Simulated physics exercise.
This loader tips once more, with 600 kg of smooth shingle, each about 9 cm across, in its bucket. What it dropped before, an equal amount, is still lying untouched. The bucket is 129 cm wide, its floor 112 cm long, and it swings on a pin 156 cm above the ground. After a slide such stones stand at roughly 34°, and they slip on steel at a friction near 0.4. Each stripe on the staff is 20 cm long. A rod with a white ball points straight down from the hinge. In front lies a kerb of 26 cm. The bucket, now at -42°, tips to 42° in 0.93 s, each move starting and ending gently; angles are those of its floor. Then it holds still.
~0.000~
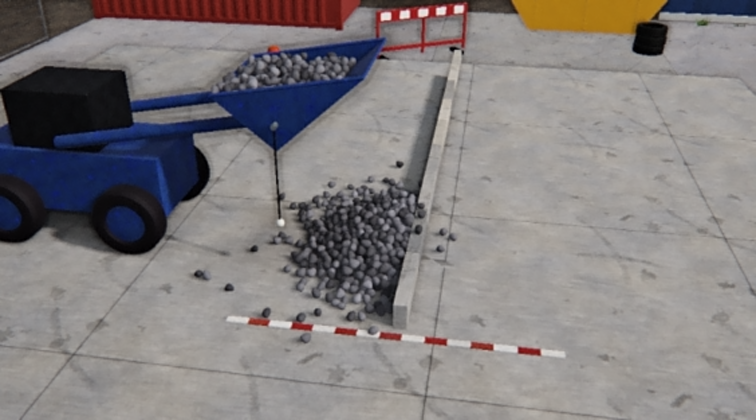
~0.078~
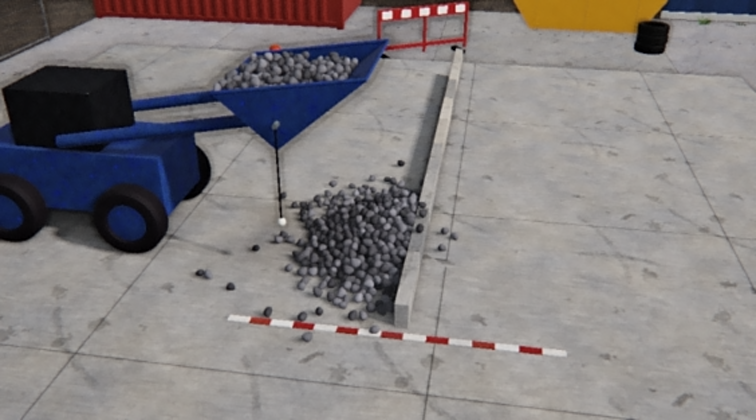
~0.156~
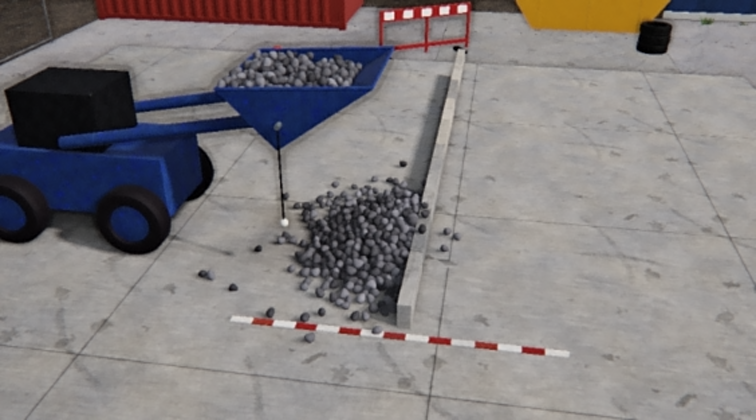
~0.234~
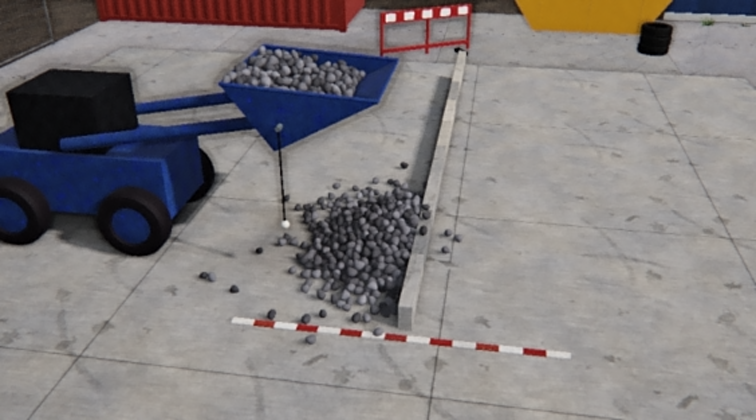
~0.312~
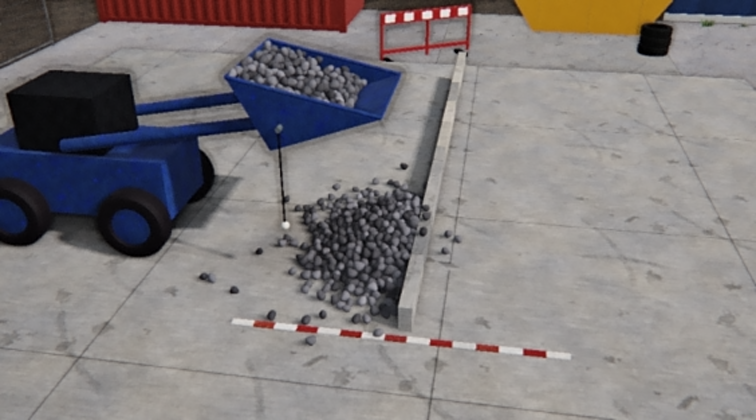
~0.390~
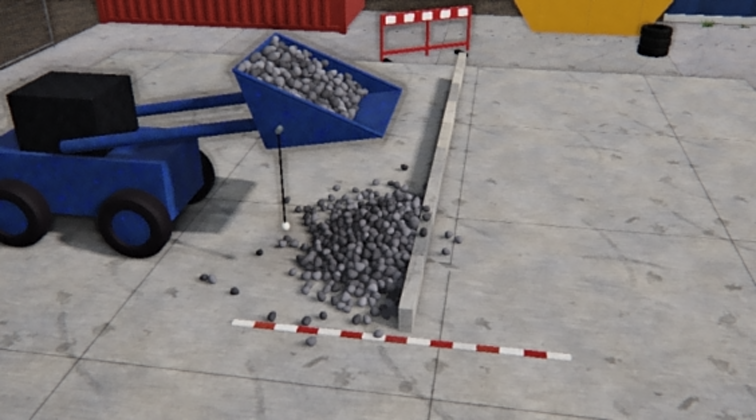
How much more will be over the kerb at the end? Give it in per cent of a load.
Roughly 33 per cent of a load more.
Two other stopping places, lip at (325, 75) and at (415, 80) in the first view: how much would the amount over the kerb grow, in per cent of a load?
About 10 and 95 per cent.
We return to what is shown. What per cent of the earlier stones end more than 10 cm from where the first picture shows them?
About 15 per cent.
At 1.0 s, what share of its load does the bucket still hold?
About 70 per cent.
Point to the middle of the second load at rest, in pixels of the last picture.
Their middle is at about (405, 235).
After 0.7 s the floor is at 29°; in per cent of one load, 100 in the bucket, 99 on this side of the kerb, 1 over the kerb; the foremost stones are at (432, 232).
After 1.0 s the floor is at 42°; in per cent of one load, 69 in the bucket, 130 on this side of the kerb, 1 over the kerb; the foremost stones are at (432, 232).
After 1.4 s the floor is at 42°; in per cent of one load, 14 in the bucket, 174 on this side of the kerb, 12 over the kerb; the foremost stones are at (480, 242).
After 4.2 s the floor is at 42°; in per cent of one load, 0 in the bucket, 167 on this side of the kerb, 33 over the kerb; the foremost stones are at (680, 248). Net gain over the kerb, 33.
